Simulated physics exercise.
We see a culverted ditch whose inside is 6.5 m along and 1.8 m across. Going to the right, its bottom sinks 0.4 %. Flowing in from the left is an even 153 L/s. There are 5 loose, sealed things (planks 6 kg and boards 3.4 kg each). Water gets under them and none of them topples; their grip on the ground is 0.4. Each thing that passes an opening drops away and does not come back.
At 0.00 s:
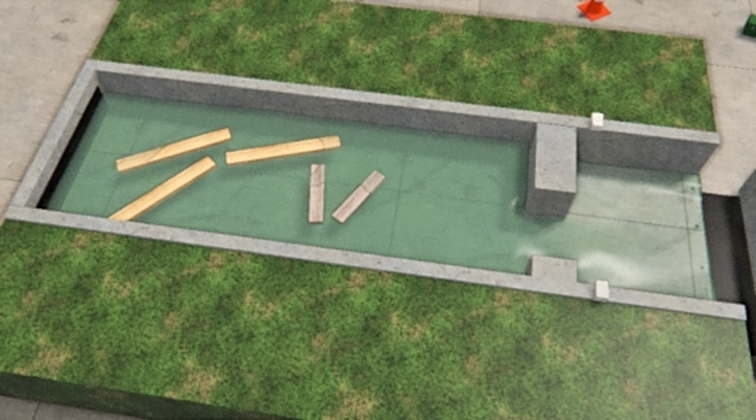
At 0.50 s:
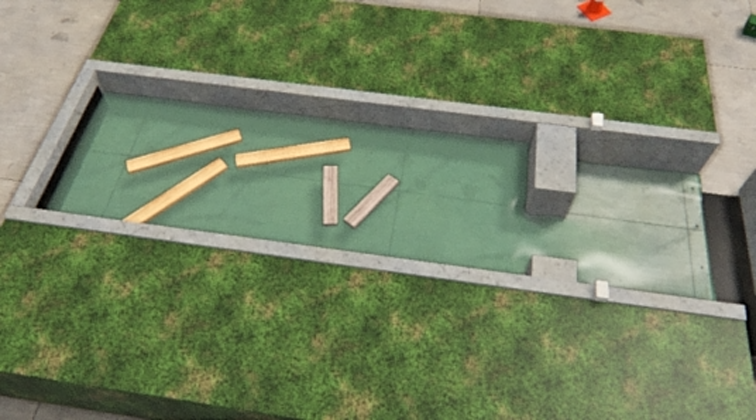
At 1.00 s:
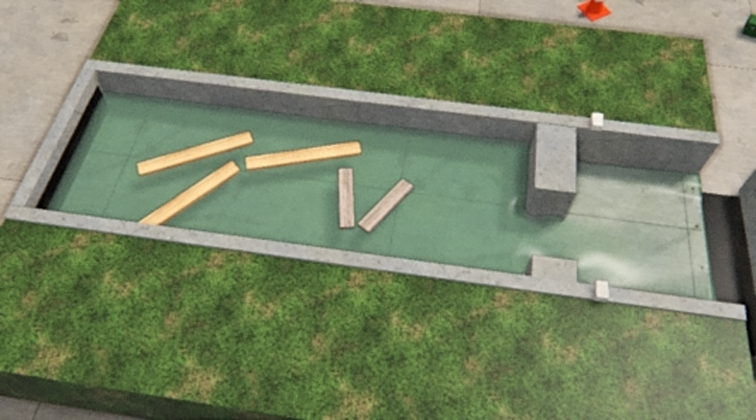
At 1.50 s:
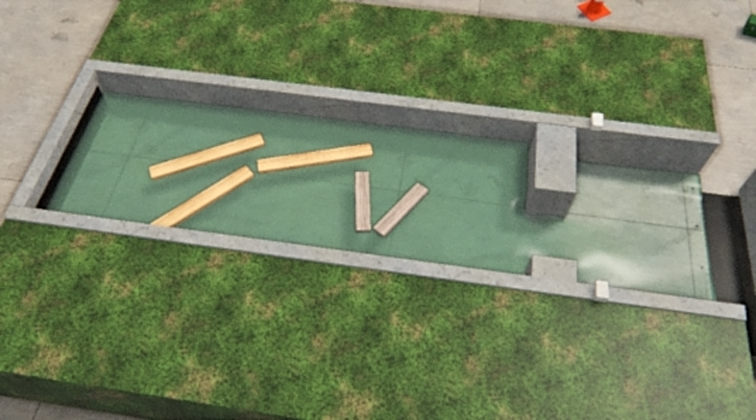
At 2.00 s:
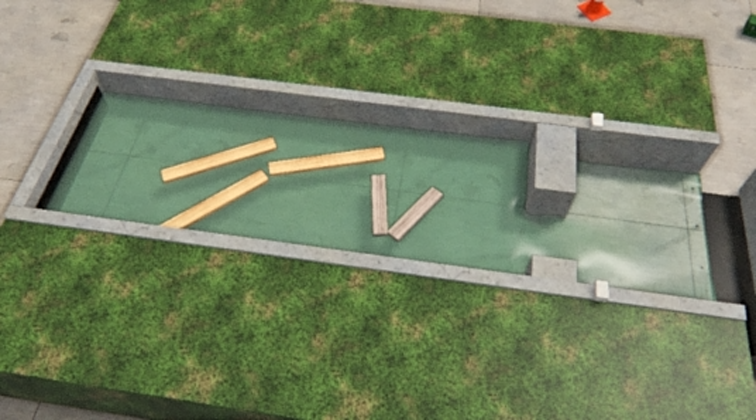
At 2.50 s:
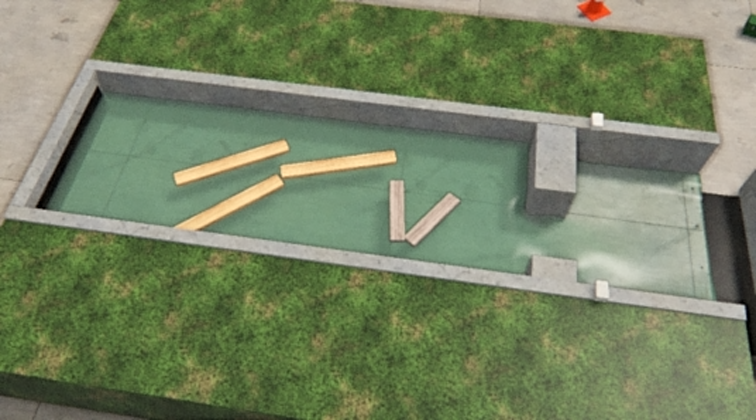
The clip shows three long yellowish planks and two shorter greyish-brown boards floating on greenish water in a walled channel between strips of grass, all drifting slowly to the right while the two boards draw closer together.
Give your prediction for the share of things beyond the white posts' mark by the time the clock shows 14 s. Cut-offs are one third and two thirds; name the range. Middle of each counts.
Range: Two thirds and up.
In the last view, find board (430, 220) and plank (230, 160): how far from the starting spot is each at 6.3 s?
Going in turn, the first is gone out while the second sits 200 cm off.
After 3.5 s 0 of 5 are over the mark; 5 afloat.
After 6.3 s 2 of 5 are over the mark; 4 afloat.
After 10.0 s 3 of 5 are over the mark; 2 afloat.
After 14.0 s 5 of 5 are over the mark; 0 afloat.
